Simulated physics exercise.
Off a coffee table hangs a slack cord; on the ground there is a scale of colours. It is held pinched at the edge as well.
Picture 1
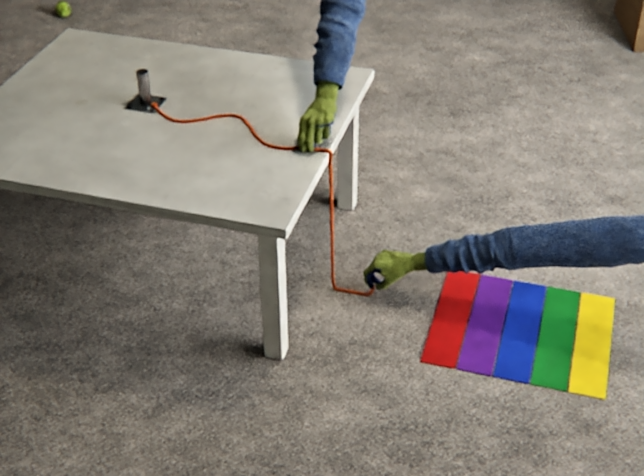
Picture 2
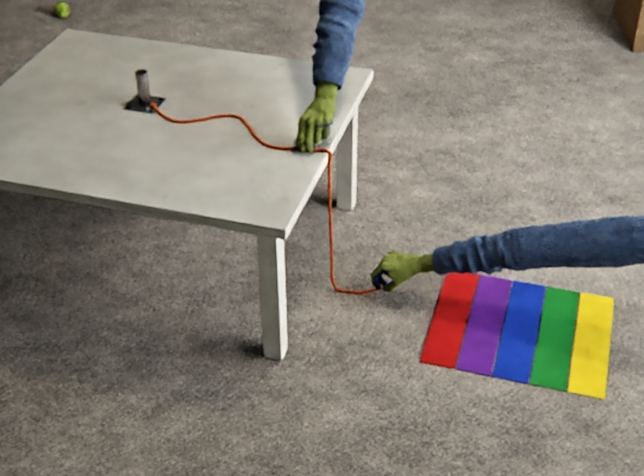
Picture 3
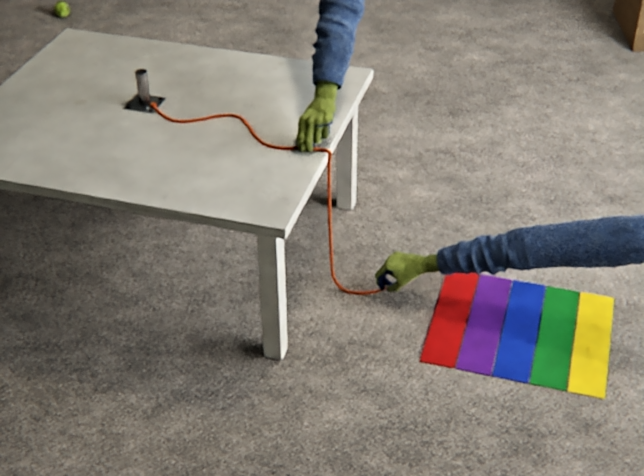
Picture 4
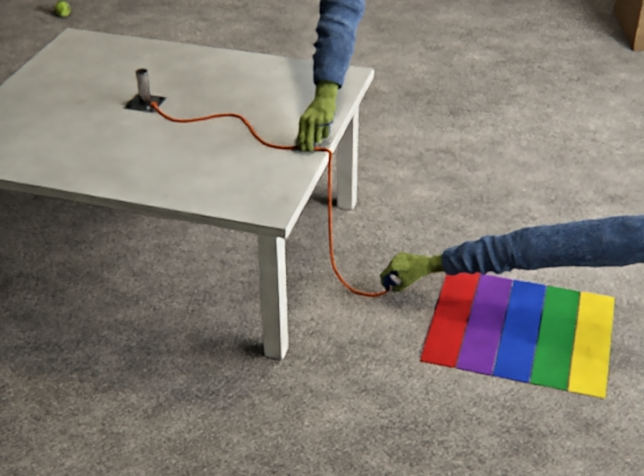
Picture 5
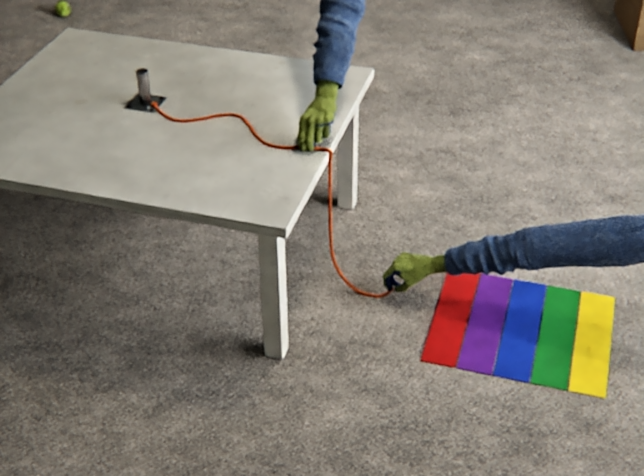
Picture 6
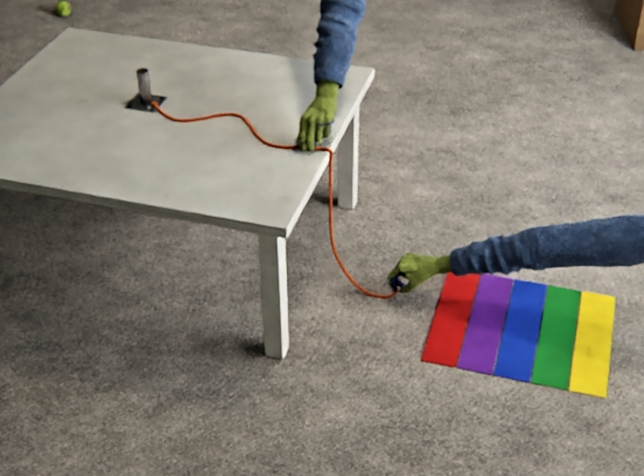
On a grey carpeted floor beside a pale coffee table, one green hand pins an orange cord at the table's edge while another holds its hanging end near a strip of coloured bands. The lower hand moves slightly right, drawing the end toward the red band, as the upper hand stays still.
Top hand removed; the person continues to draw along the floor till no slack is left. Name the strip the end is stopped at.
Blue.
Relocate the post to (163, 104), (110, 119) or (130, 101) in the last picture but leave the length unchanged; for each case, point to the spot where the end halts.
Try by try, around (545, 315), (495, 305) and (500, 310).
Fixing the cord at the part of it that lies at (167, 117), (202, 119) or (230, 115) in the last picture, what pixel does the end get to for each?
(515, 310), (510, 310) and (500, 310).
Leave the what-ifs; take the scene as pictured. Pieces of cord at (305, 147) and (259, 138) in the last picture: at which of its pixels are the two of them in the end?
They end up at (338, 156) and (292, 137).
Soon after, end near (455, 300); over red.
Then, end near (497, 307); over purple.
At full stretch, end near (521, 312); over blue. The end stops over the blue strip.
